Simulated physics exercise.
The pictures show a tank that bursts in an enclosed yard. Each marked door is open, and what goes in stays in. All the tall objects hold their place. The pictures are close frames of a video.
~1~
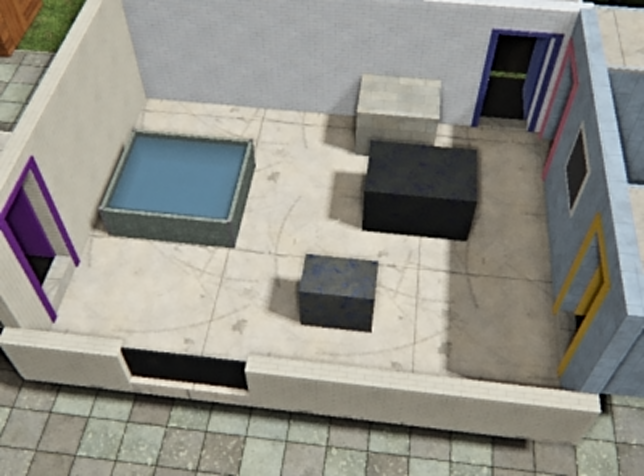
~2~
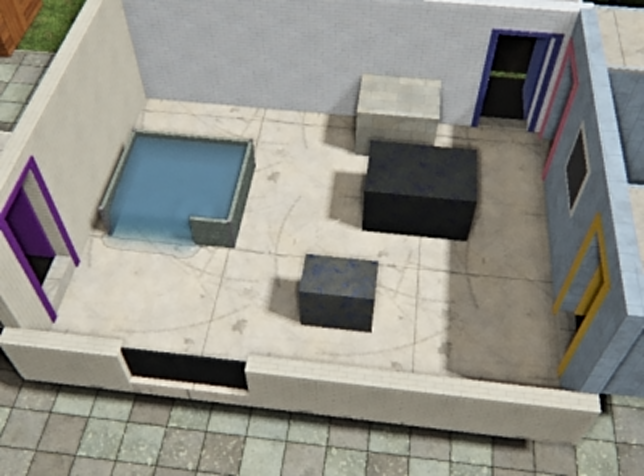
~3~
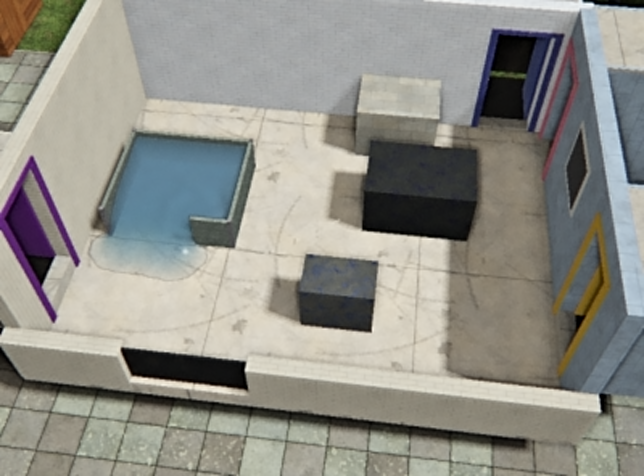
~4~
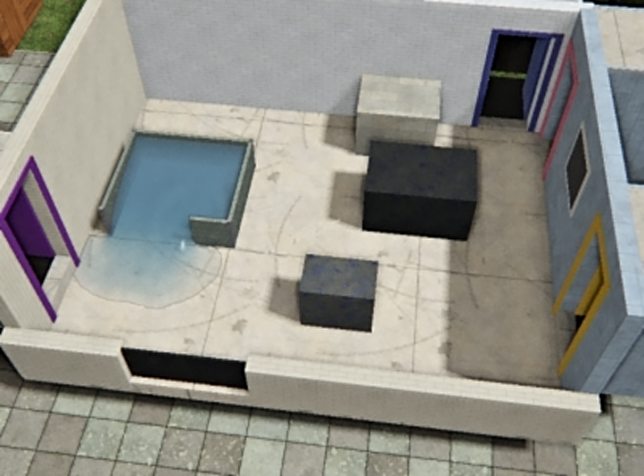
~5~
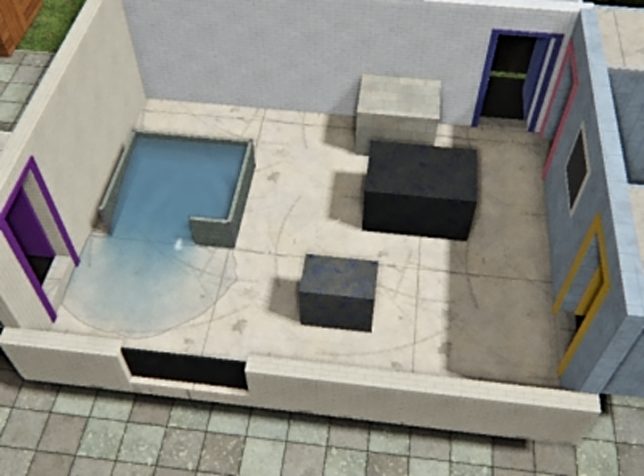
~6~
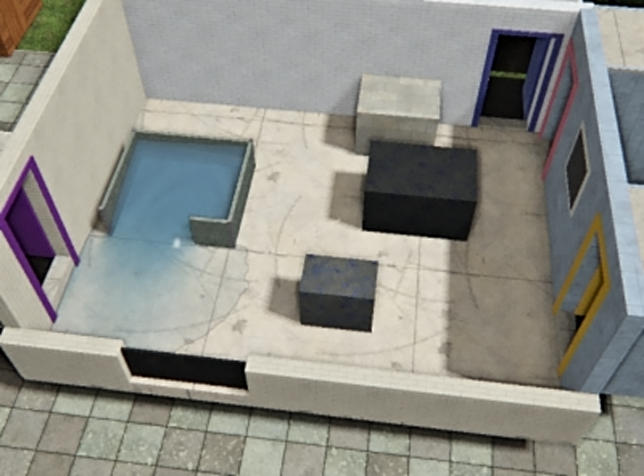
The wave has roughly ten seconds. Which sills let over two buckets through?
In the end: The yellow door admits no more than that; the pink door admits no more than that; the purple door admits no more than that; the blue door lets in a lot.
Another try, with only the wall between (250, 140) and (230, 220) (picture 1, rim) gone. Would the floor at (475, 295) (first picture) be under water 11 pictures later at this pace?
Answer: Under water.
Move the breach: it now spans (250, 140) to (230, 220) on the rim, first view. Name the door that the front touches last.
The purple door.
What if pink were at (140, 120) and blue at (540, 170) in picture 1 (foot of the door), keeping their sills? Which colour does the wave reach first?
It is the purple door.
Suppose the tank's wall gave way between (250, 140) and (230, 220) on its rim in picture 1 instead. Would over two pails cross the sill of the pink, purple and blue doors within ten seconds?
The pink one goes over, the purple one is under, the blue one passes that mark.
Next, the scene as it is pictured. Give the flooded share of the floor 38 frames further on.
Some 75 per cent.
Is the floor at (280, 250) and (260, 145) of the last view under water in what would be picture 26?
As listed: Flooded, no water.
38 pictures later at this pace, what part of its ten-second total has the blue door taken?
I make it 0 per cent.
A moment on, water covers 15 % of the floor; the yellow door not reached, the pink door not reached, the purple door wet at the sill, nothing in, the blue door not reached.
Next, water covers 20 % of the floor; the yellow door not reached, the pink door not reached, the purple door wet at the sill, nothing in, the blue door not reached.
Then, water covers 40 % of the floor; the yellow door not reached, the pink door not reached, the purple door under two buckets in, the blue door not reached.
Later, water covers 75 % of the floor; the yellow door wet at the sill, nothing in, the pink door not reached, the purple door under two buckets in, the blue door not reached.
In the end, water covers 100 % of the floor; the yellow door under two buckets in, the pink door under two buckets in, the purple door under two buckets in, the blue door over two buckets in.
